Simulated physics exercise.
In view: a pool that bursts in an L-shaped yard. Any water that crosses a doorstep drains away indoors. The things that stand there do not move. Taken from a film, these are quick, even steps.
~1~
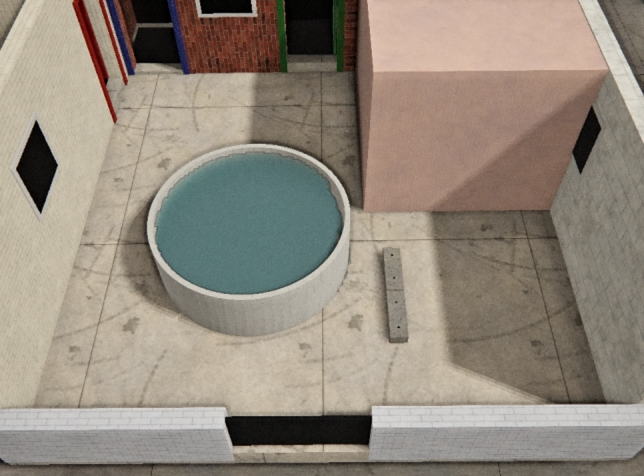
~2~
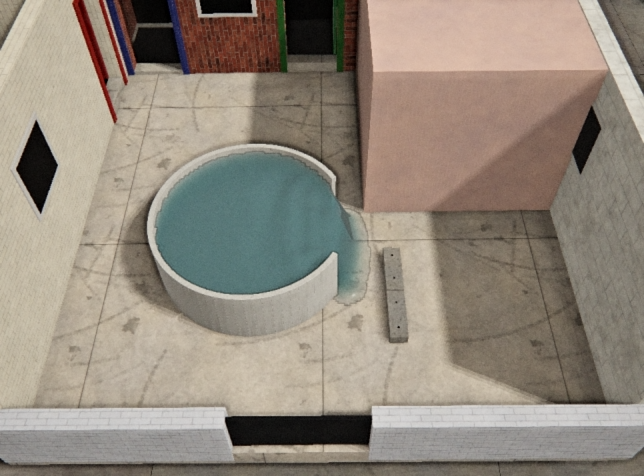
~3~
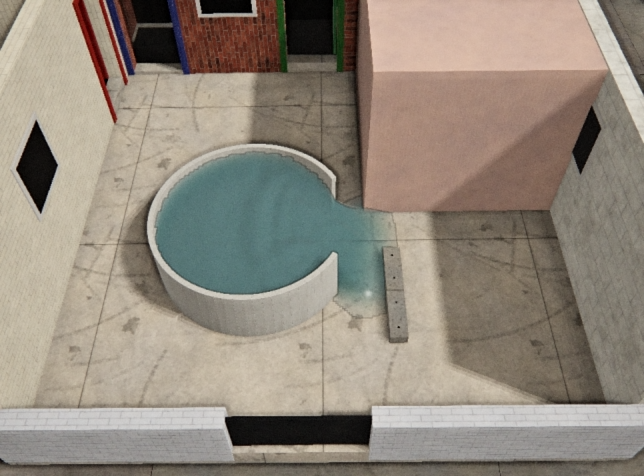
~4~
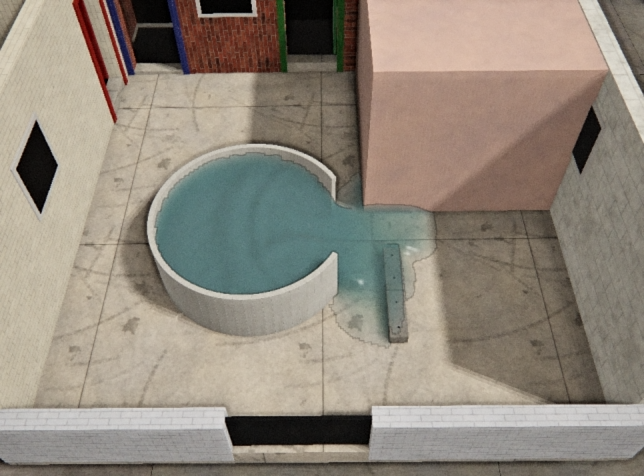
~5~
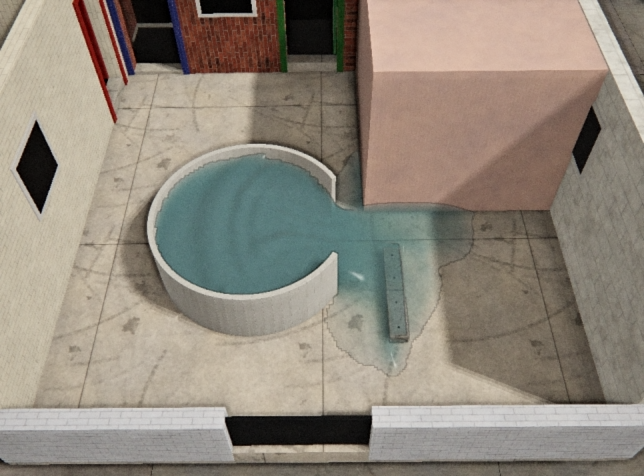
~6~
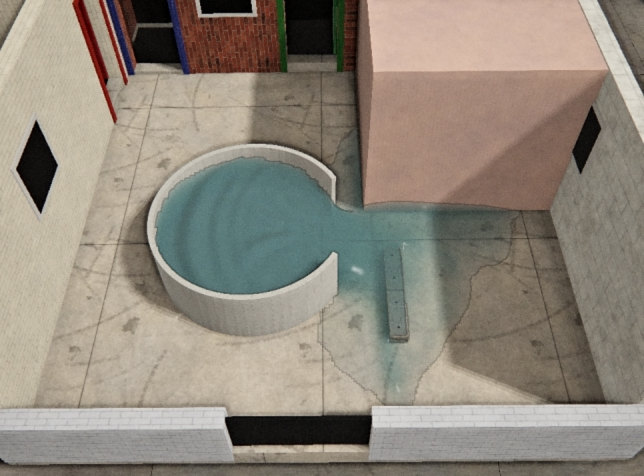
Water in the round pool sat still until a gap opened in the right side of its wall, then it poured out, spreading across the yard floor around a low grey block and alongside the pink block.
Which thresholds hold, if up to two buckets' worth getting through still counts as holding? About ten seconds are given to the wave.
The green door holds; the blue door does not hold; the red door holds.
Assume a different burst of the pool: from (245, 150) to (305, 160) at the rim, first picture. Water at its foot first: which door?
Go with the green-painted one.
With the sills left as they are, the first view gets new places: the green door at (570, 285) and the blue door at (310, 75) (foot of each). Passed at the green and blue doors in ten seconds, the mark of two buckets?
In short: The green one goes over, the blue one is under.
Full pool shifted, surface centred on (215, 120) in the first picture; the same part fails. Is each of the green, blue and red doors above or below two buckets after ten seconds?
Green tops the limit, blue tops the limit and red tops the limit.
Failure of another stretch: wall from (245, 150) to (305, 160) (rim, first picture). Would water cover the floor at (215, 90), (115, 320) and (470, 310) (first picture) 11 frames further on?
The first spot is swamped, the second spared, the third spared.
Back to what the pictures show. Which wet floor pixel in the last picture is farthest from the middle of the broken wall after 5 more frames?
The farthest wet point should be near (334, 76).
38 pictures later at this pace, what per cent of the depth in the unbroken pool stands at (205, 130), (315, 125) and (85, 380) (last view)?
In order: About 2, 2 and 30 in a hundred.
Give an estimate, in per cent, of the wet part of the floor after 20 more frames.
Roughly 55 %.
A moment on, water covers 40 % of the floor; the green door not reached, the blue door not reached, the red door not reached.
Next, water covers 40 % of the floor; the green door wet at the sill, nothing in, the blue door not reached, the red door not reached.
Then, water covers 55 % of the floor; the green door wet at the sill, nothing in, the blue door not reached, the red door not reached.
Later, water covers 80 % of the floor; the green door wet at the sill, nothing in, the blue door wet at the sill, nothing in, the red door not reached.
In the end, water covers 100 % of the floor; the green door wet at the sill, nothing in, the blue door far over two buckets in, the red door wet at the sill, nothing in.
